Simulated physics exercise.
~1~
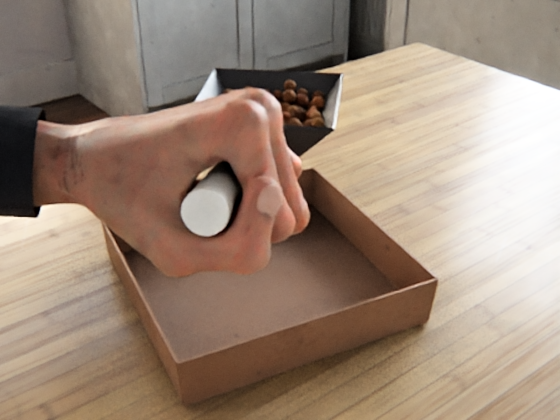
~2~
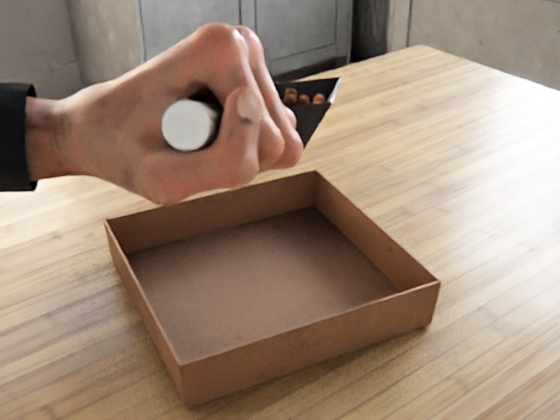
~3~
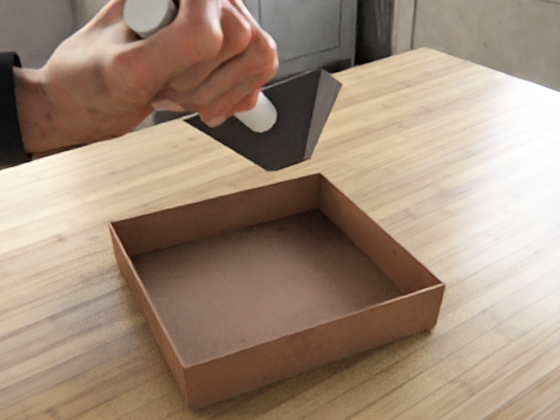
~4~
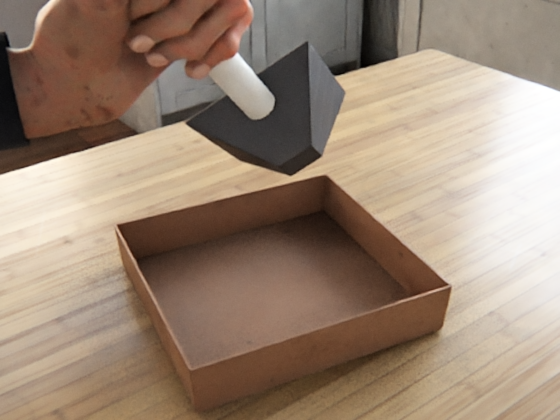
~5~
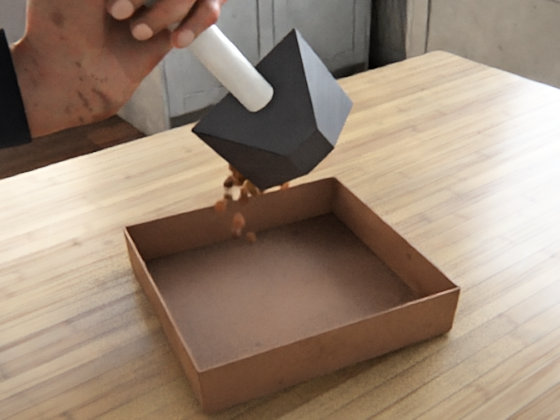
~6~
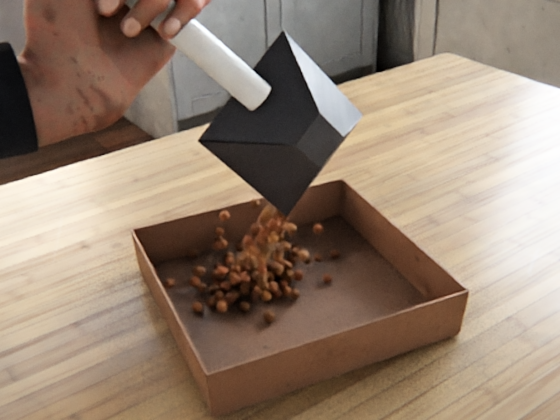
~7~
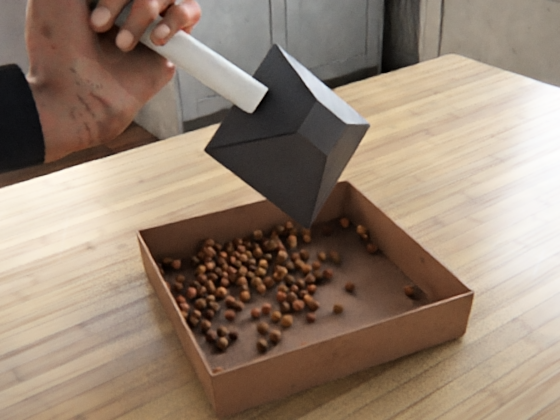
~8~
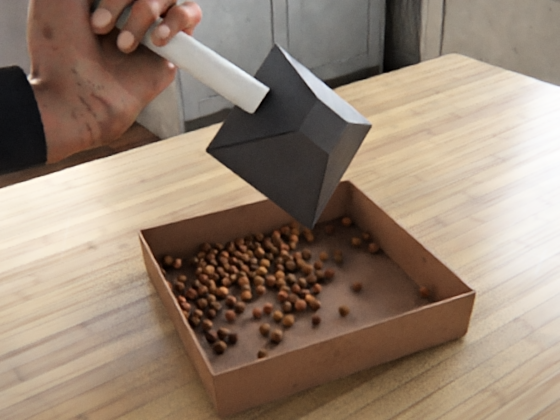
The video shows a hand holding a dark, angular scoop by its white handle above a square brown tray on a wooden table. The hand tilts the scoop until small brown balls pour out, bounce and spread across the tray, where they settle mostly toward the left and back.
